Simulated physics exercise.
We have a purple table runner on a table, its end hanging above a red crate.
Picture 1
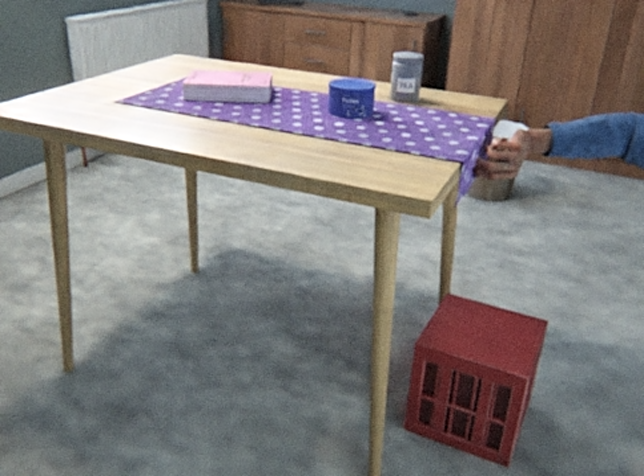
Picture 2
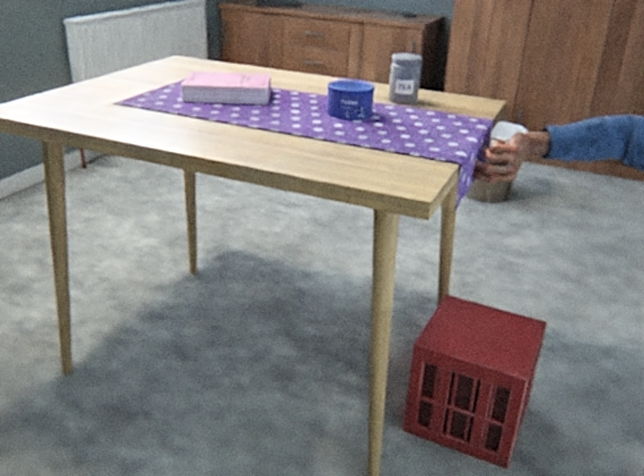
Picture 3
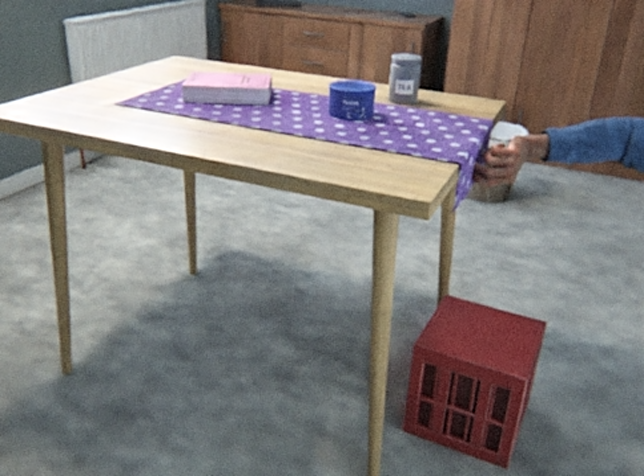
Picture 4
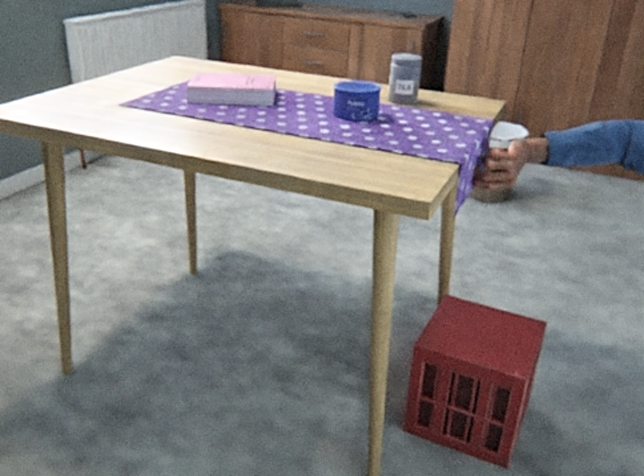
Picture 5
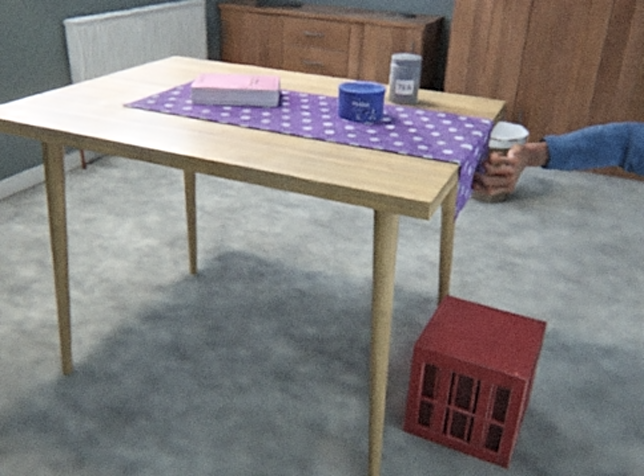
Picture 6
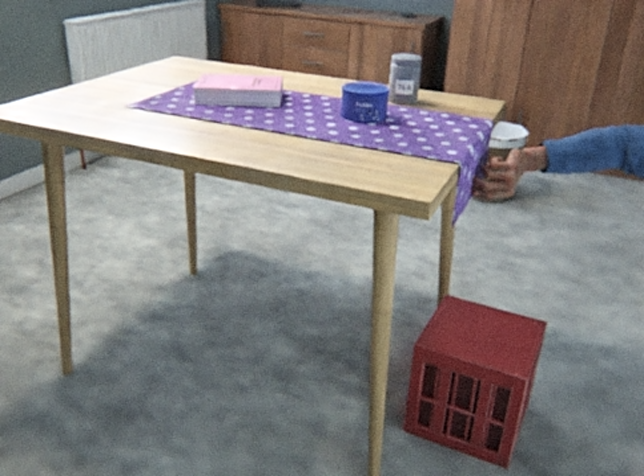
In this clip, a hand at the right tugs the hanging end of a purple polka-dot runner, drawing it slightly rightward across a wooden table; the pink book and blue tub shift with it while the grey jar stays put.
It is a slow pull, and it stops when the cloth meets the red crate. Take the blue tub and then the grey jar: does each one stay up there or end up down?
Taken in turn, the blue tub ends up down; the grey jar stays put up there.
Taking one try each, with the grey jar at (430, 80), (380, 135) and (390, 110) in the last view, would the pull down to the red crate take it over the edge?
In the first case it remains in place, in the second it remains in place, and in the third it is lost over the side.
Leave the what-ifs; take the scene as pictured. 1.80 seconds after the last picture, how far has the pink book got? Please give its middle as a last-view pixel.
At that moment it is around (363, 109) in the last view.
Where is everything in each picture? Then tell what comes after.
In the first frame, table runner end (455, 208); blue tub (352, 84); grey jar (409, 55); pink book (229, 78); top of the crate (500, 351).
In the second frame, table runner end (455, 211), far hem (113, 103); grey jar (407, 56); grey jar stands beside the cloth.
In the third frame, table runner end (452, 213); blue tub (353, 85).
In the fourth frame, table runner end (454, 218), far hem (118, 105); grey jar (407, 57).
In the fifth frame, table runner end (454, 223); blue tub (362, 87).
In the sixth frame, table runner end (452, 228), far hem (125, 106); blue tub (366, 87); grey jar (407, 57); top of the crate (499, 353).
Then, 0.96 s on from there, hem going down; tub carried along near (438, 113); jar in place.
Then, 1.80 s on from there, hem on the crate; tub down below near (505, 295); jar in place.
In the end, hem on the crate; tub down below near (505, 295); jar in place. The blue tub goes over the edge and the grey jar keeps clear of the edge.
